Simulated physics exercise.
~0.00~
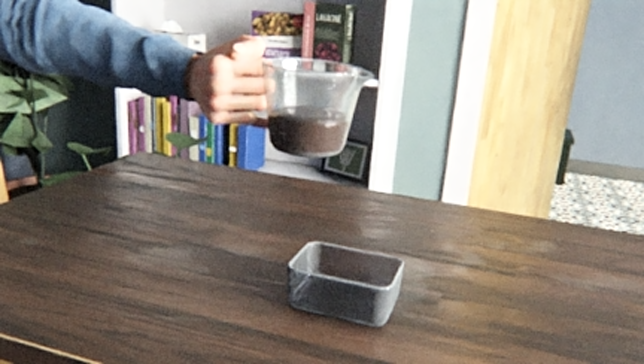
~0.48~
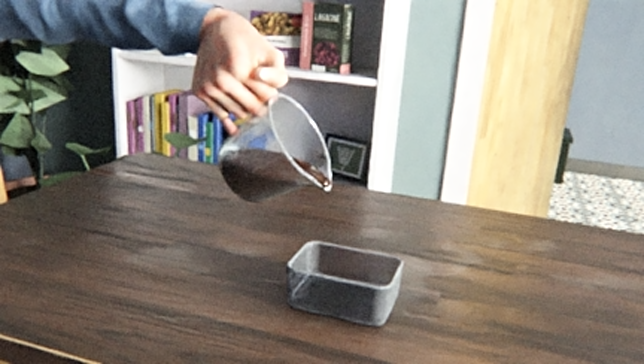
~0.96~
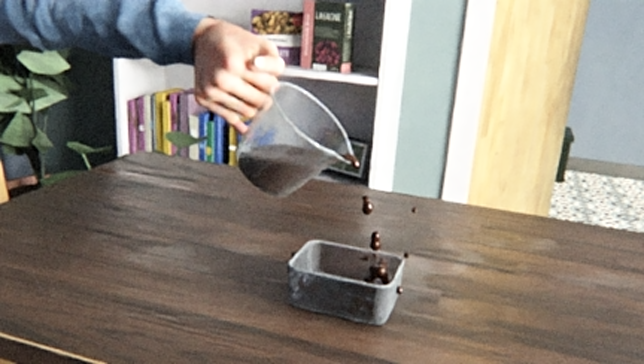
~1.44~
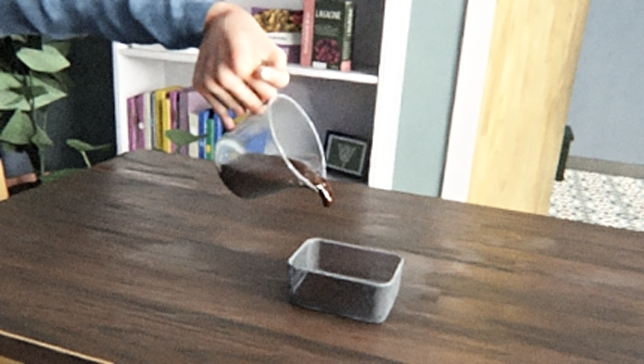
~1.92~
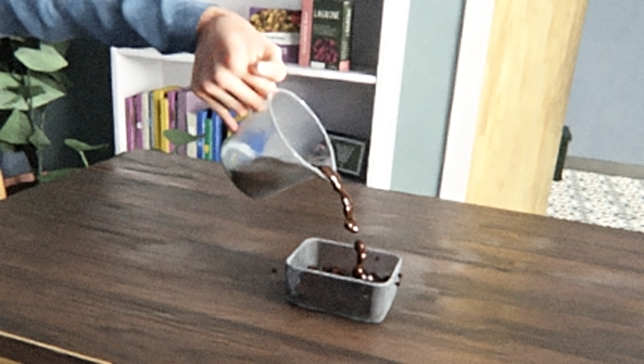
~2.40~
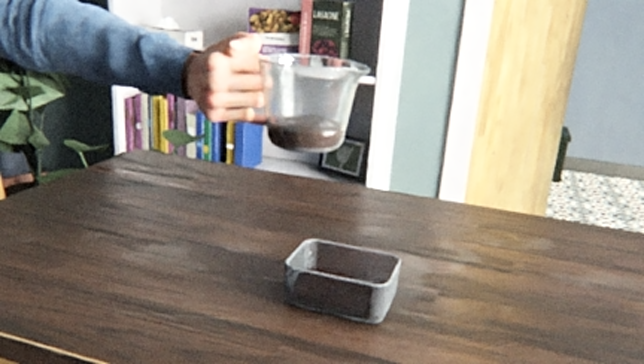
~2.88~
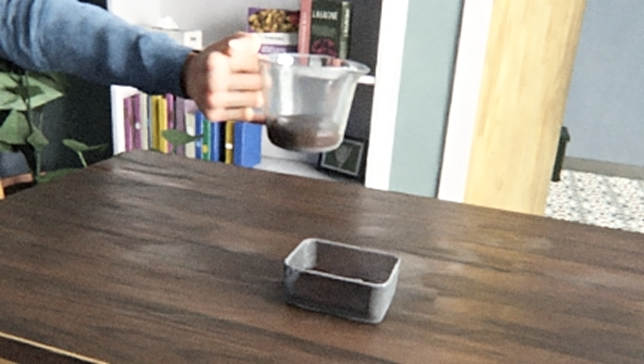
A hand holding a clear jug tipped it over a small glass box on a wooden table, pouring dark brown liquid in two goes with a few drops splashing, then turned the jug upright again with some liquid still inside.
